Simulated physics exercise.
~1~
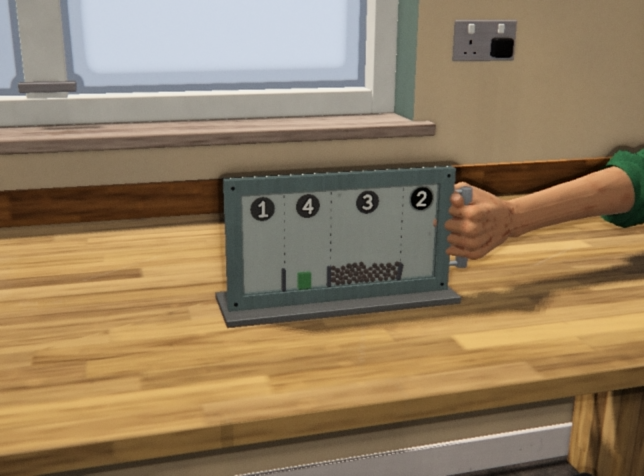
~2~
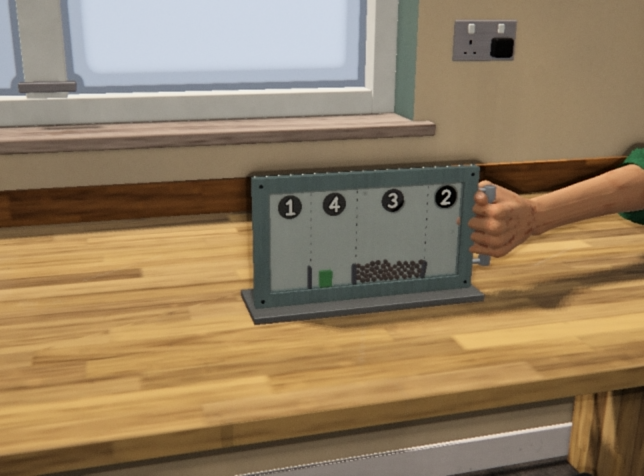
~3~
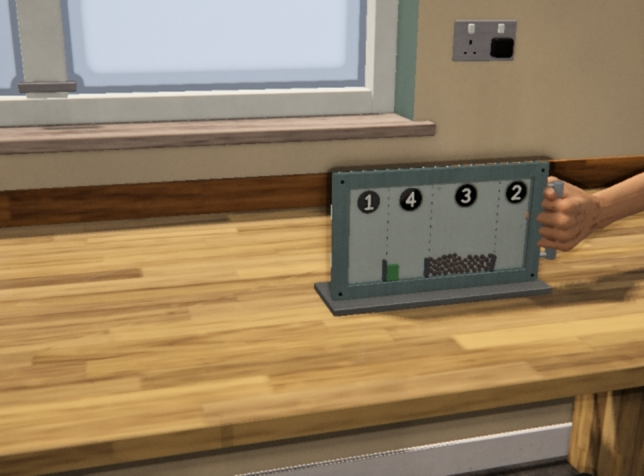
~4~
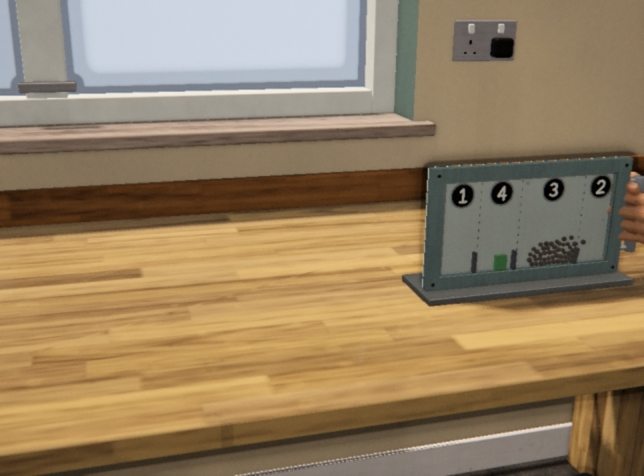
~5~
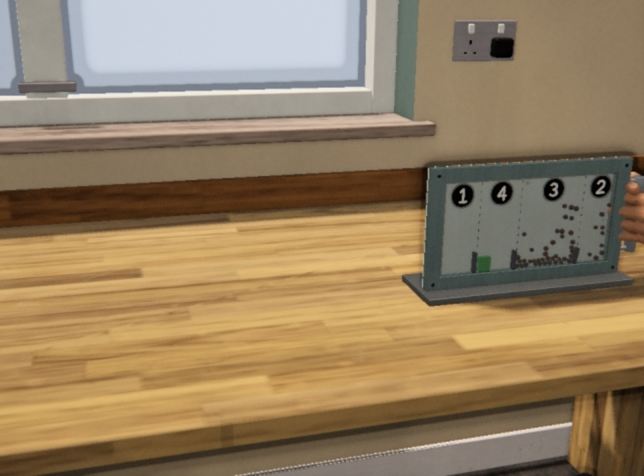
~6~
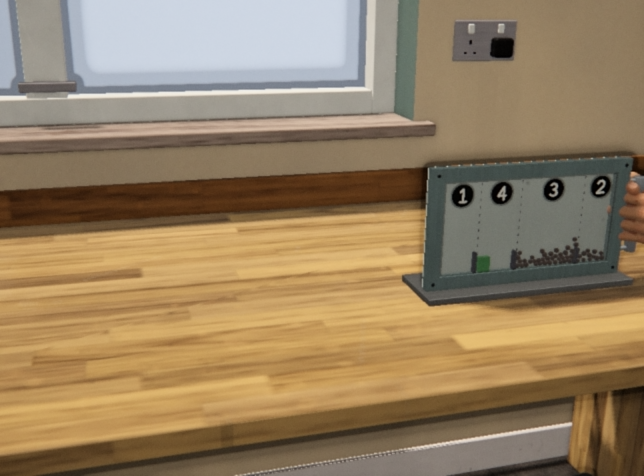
On a wooden worktop below a window, seen from the front and slightly above by a still camera, stands a clear-faced box with a grey-green frame and four numbered strips. Inside are a heap of small dark pellets, mostly under the three, and a green block to their left. A hand gripping the right side slides the box to the right across the table. When it stops, the pellets surge right and scatter upward, while the block shifts left. The pellets drop into a low, uneven layer under the three and the two, and the block stays upright.
